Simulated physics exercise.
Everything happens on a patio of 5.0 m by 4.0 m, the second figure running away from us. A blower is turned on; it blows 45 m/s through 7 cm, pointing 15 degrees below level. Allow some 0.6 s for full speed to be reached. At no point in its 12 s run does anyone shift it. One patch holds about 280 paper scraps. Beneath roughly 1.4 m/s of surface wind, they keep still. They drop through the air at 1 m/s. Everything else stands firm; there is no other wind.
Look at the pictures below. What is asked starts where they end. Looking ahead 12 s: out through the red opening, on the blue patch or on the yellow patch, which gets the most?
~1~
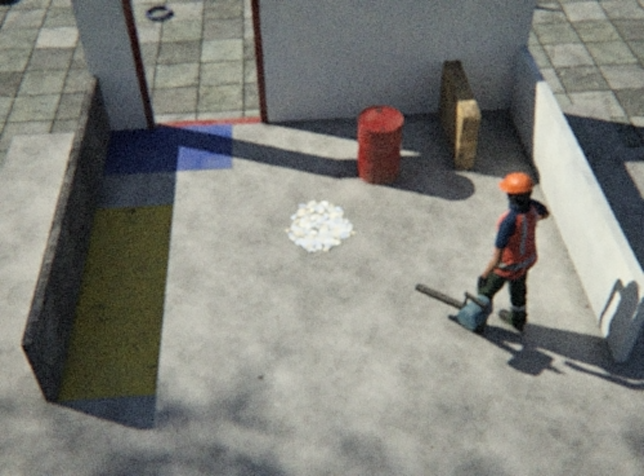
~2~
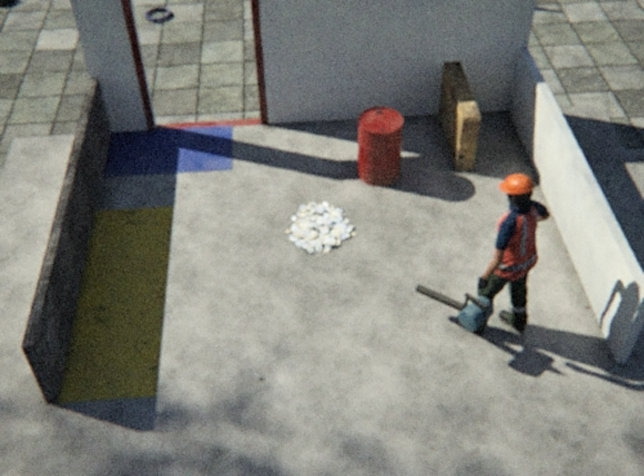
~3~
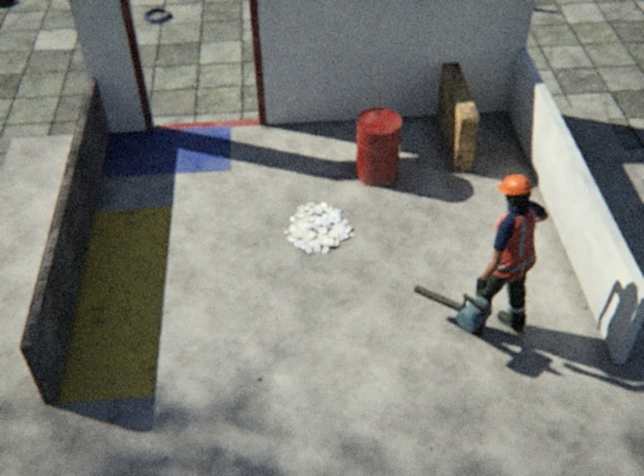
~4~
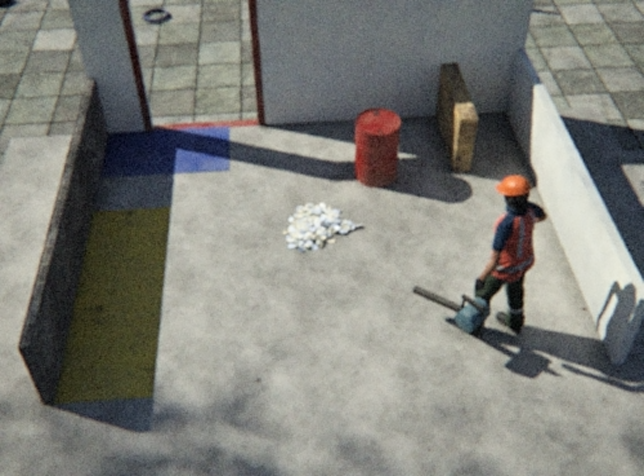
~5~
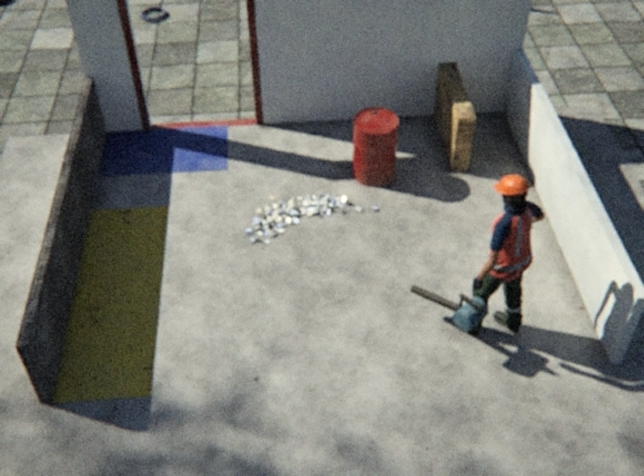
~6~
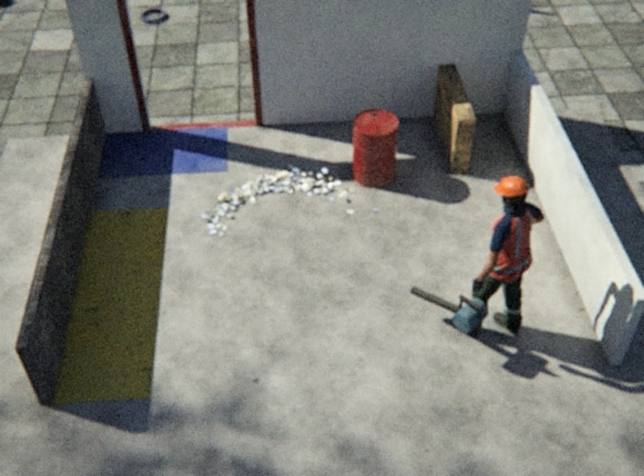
The red one.
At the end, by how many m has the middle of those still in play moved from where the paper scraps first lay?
The middle ends up about 3.0 m from the start.
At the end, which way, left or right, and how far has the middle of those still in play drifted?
The middle moved leftwards, roughly 2.4 m.
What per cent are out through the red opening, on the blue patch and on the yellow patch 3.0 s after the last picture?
Shares come out near 60 % for red, 20 % for blue and 1 % for yellow.
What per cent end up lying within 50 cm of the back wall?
That works out to some 30 %.
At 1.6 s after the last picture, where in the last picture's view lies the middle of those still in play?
Centre point: About (221, 110) px.
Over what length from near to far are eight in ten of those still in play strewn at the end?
0.8 m or thereabouts.
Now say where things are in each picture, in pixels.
In the first frame, the middle of the paper scraps is near (323, 228), none has stirred yet and the mouth of the blower is at (418, 287).
In the second frame, the middle of the paper scraps is near (323, 228), none has stirred yet, the yellow patch is centred on (123, 293), the red opening is centred on (208, 127) and the blue patch is centred on (170, 151).
In the third frame, the middle of the paper scraps is near (322, 229), none has stirred yet, the top of a barrel is at (379, 121) and the top of a low wall is at (460, 89).
In the fourth frame, the middle of the paper scraps is near (319, 227), the farthest in sight from the blower is at (298, 208) and about 15 % have left their places.
In the fifth frame, the middle of the paper scraps is near (297, 210), the farthest in sight from the blower is at (272, 198) and about 90 % have left their places.
In the sixth frame, the middle of the paper scraps is near (276, 187), the farthest in sight from the blower is at (223, 193) and all have left their places.
Then, 1.6 s after the last picture, 1 % are on the yellow patch, 61 % out through the red opening and 19 % on the blue patch; the middle of those still in play is near (221, 110); 40 % have settled or left.
Then, 3.0 s after the last picture, 1 % are on the yellow patch, 64 % out through the red opening and 19 % on the blue patch; the middle of those still in play is near (243, 121); 61 % have settled or left.
Then, 5.8 s after the last picture, 0 % are on the yellow patch, 65 % out through the red opening and 20 % on the blue patch; the middle of those still in play is near (119, 133); 71 % have settled or left.
Then, 11.1 s after the last picture, at the end, 0 % are on the yellow patch, 69 % out through the red opening and 20 % on the blue patch; the middle of those still in play is near (110, 132).
